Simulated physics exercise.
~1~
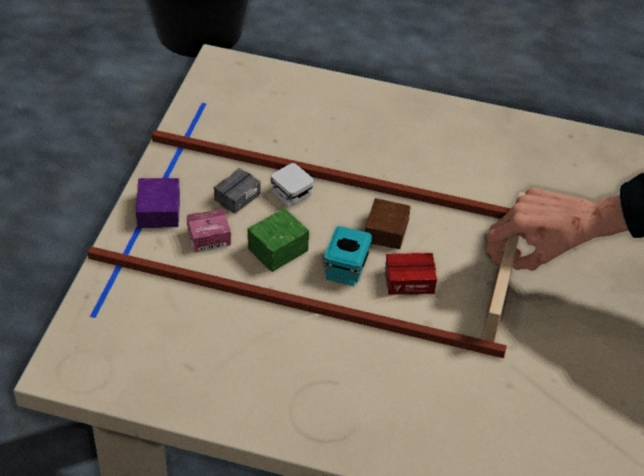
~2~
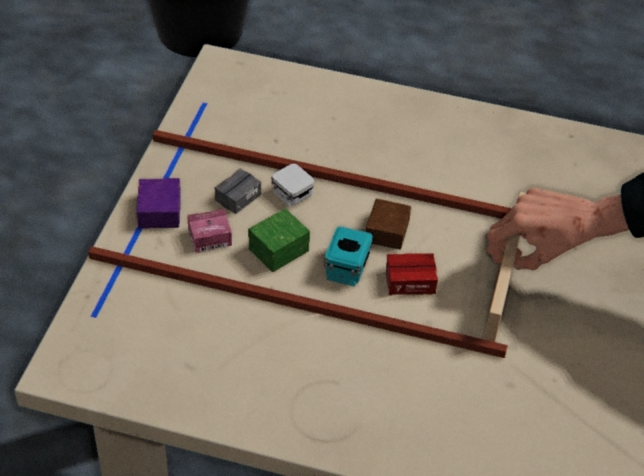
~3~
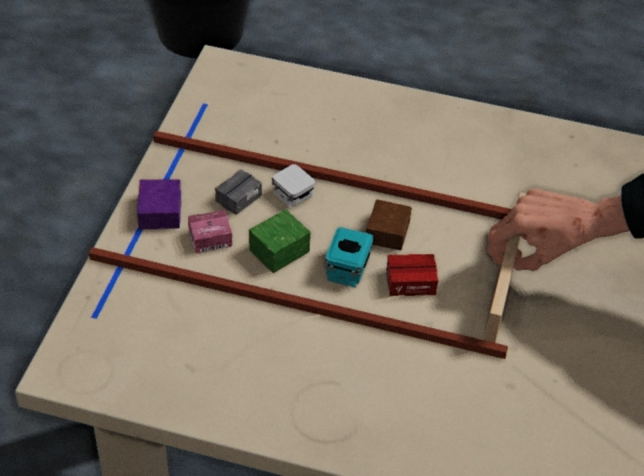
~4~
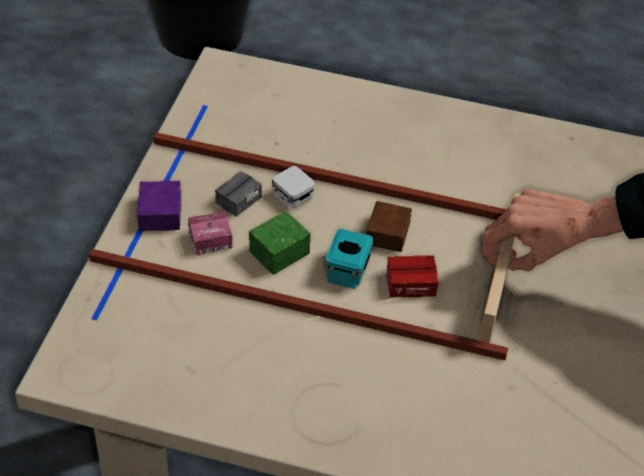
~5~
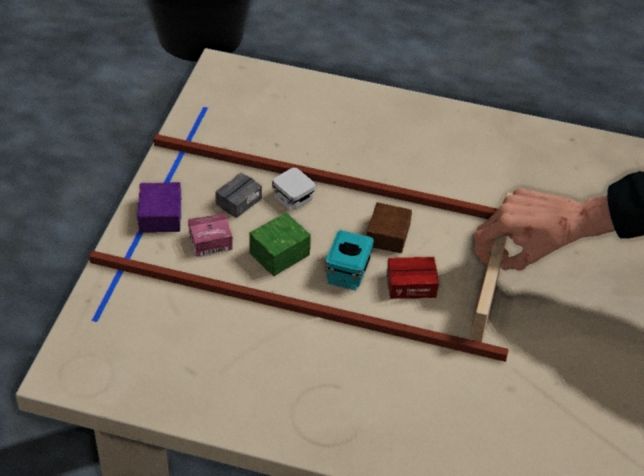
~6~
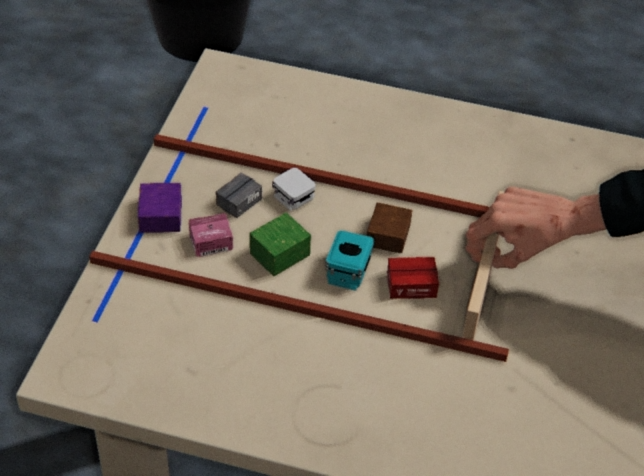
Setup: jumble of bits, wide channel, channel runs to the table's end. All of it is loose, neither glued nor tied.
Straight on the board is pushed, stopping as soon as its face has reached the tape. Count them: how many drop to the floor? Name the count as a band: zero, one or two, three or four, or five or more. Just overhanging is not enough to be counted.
The count falls in the five or more band.
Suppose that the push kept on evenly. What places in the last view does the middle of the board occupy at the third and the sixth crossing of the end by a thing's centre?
Its centre point is roughly (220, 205) and later (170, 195).
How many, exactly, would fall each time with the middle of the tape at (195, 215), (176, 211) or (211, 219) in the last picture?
Result per try: 3; 4; 3.
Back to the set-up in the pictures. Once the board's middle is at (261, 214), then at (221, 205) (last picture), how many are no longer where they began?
One spot: 8. Other spot: 8.
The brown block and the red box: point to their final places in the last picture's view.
The brown block comes to rest at (148, 174), and the red box comes to rest at (126, 208).
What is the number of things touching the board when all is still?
That comes to 2.
A little later, none off yet; purple block at rest near (160, 207); pink box at rest near (211, 235); grey box at rest near (239, 195).
Next, none off yet; purple block shifted about its own width near (118, 195); pink box shifted well along near (141, 224); grey box moving near (234, 197).
Later still, two off so far; purple block fallen; pink box dropping near (74, 410); grey box shifted well along near (162, 186).
When it is over, the number that fall off is five or more; down, turquoise case, green block, white case, grey box, pink box and purple block.
